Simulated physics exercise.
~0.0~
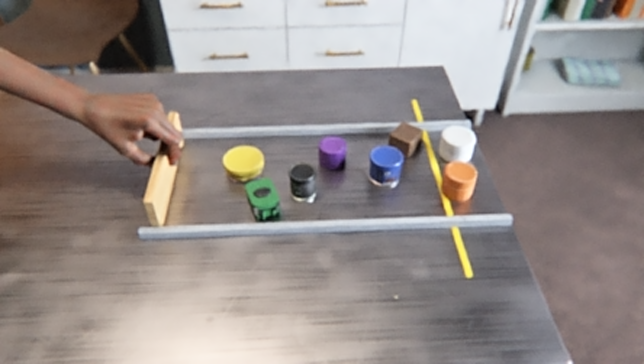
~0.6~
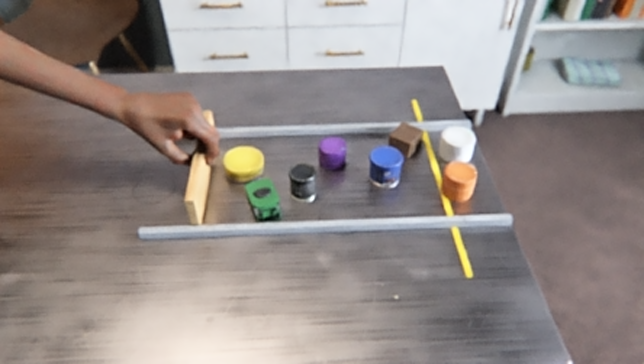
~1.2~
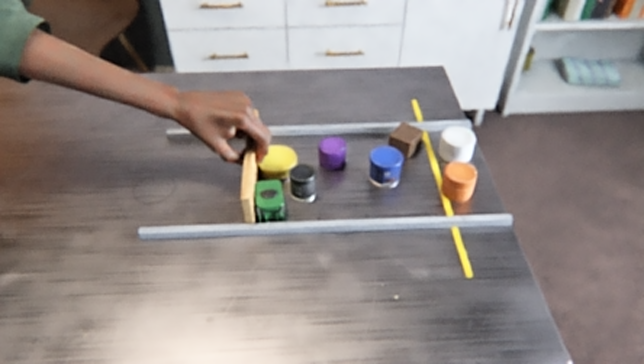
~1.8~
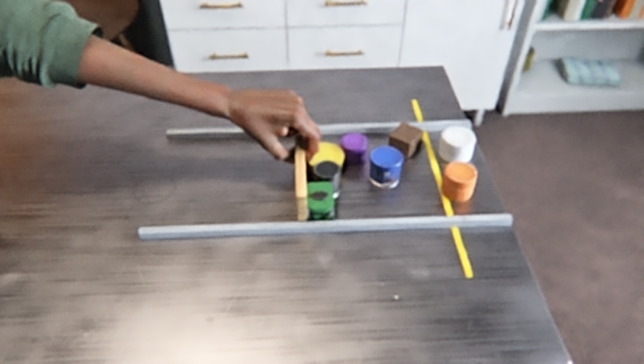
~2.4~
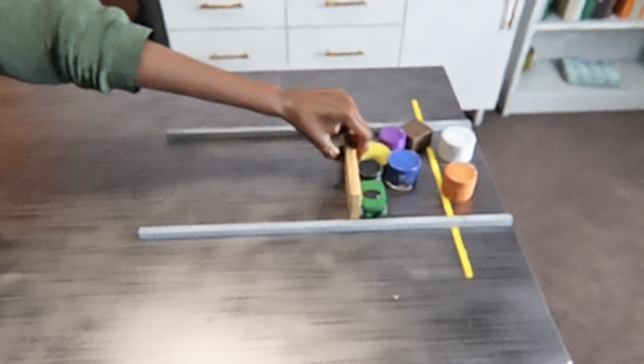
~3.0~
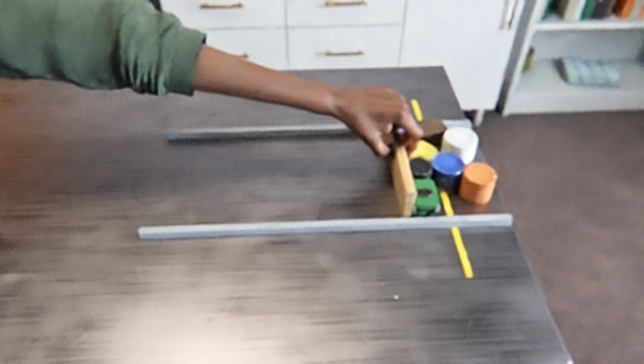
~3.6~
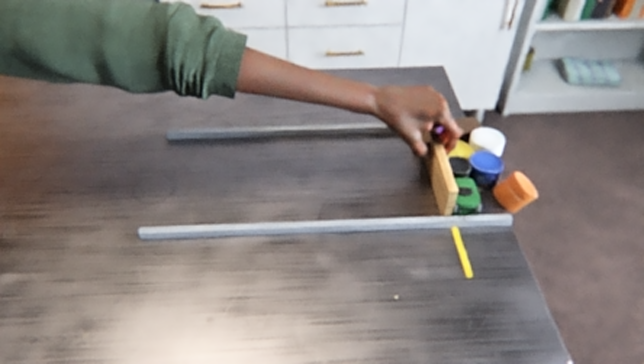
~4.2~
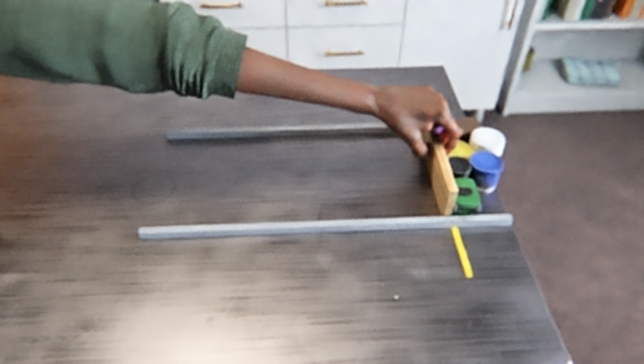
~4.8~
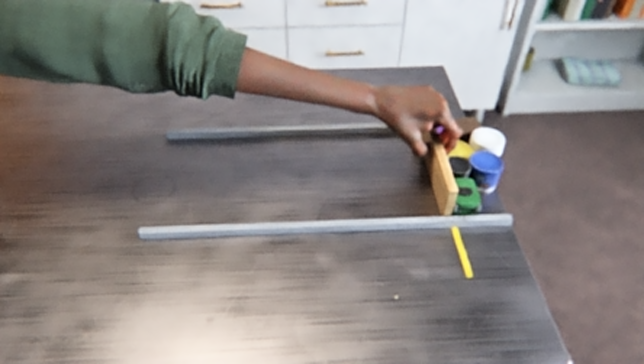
Hand sweeping small colourful containers rightward with a wooden board, bunching them at the table's edge as the orange one drops off.
